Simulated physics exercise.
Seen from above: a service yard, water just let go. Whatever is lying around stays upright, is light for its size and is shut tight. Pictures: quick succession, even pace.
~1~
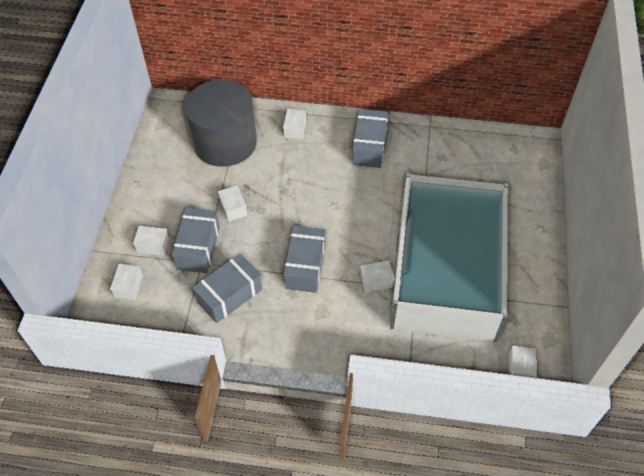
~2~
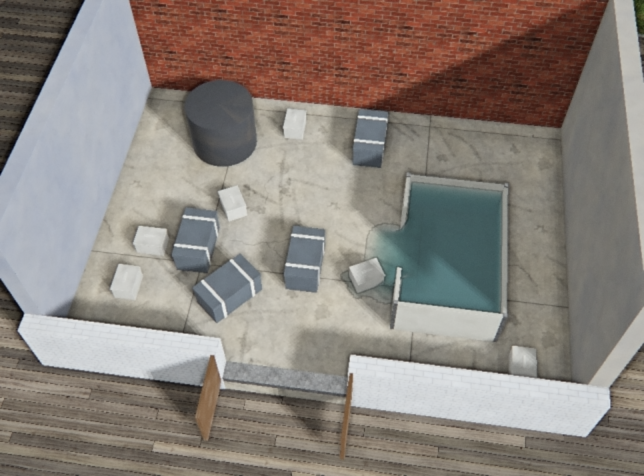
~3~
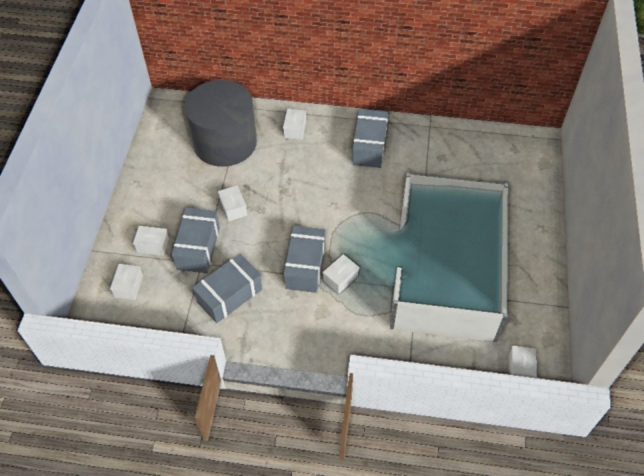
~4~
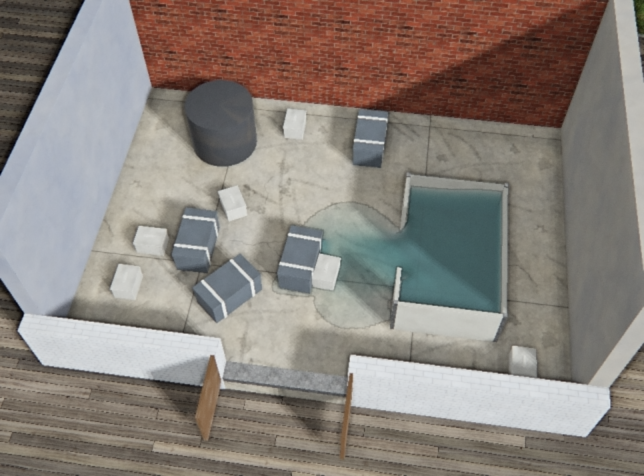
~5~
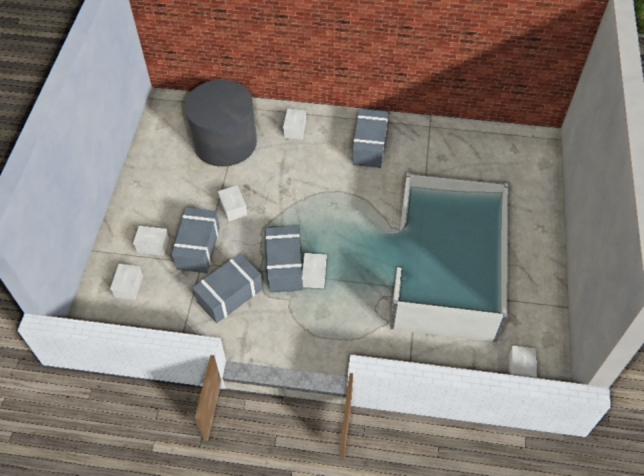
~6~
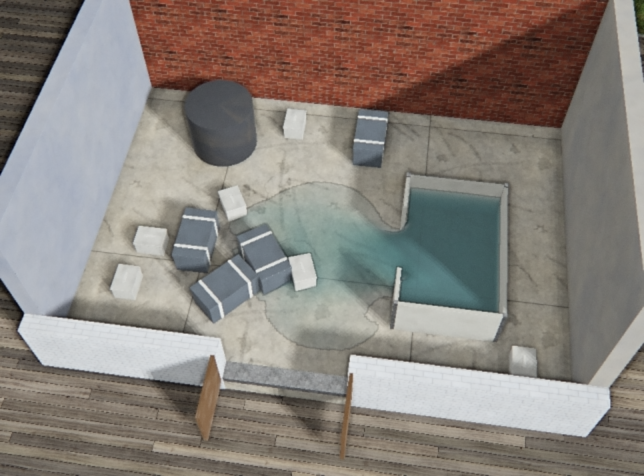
Water spreads left from an opened tank, pushing a white box and then a gray box.
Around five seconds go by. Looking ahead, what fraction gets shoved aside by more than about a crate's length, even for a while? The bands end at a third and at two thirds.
Two thirds upward.
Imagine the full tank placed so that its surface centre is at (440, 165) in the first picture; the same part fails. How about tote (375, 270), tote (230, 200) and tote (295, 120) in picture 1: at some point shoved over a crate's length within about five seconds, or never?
Not far, Far enough, Far enough.
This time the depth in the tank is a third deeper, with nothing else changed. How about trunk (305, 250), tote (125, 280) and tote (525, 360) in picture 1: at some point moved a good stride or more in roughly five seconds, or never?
As asked: Went the distance, went the distance, fell short.
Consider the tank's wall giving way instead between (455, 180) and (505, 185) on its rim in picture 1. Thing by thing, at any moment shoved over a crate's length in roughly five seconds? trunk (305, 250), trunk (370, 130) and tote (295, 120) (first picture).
Falls short, travels that far, travels that far.
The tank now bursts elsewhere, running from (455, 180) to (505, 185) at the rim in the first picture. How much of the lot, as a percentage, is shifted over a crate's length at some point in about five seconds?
I'd say near 20 %.
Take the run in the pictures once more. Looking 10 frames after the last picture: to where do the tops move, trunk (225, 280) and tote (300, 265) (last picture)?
Look for them close to (96, 299) and (130, 315).
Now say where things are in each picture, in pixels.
In the first picture, a tote at (377, 272) rests on the ground; a trunk at (305, 251), on the bottom; 0 of 10 have shifted.
In the second picture, a tote at (367, 271) rests on the ground, close to its start; a trunk at (305, 251), on the bottom; 1 of 10 have shifted.
In the third picture, a tote at (341, 270) rests on the ground, a stride from its start; a trunk at (305, 251) rests on the ground; 1 of 10 have shifted.
In the fourth picture, a tote at (326, 268), on the bottom, a stride from its start; a trunk at (300, 252) rests on the ground, close to its start; 2 of 10 have shifted.
In the fifth picture, a tote at (314, 266) floats, a stride from its start; a trunk at (283, 251), on the bottom, close to its start; 2 of 10 have shifted.
In the sixth picture, a tote at (302, 267) floats, a stride from its start; a trunk at (264, 251) rests on the ground, a stride from its start; 2 of 10 have shifted.
A moment on, 2 of 10 are well off their spots; 1 afloat.
Next, 7 of 10 are well off their spots; 5 afloat.
Later, 6 of 10 are well off their spots; 8 afloat.
In the end, 7 of 10 are well off their spots, and 8 have been at some point; 8 afloat.
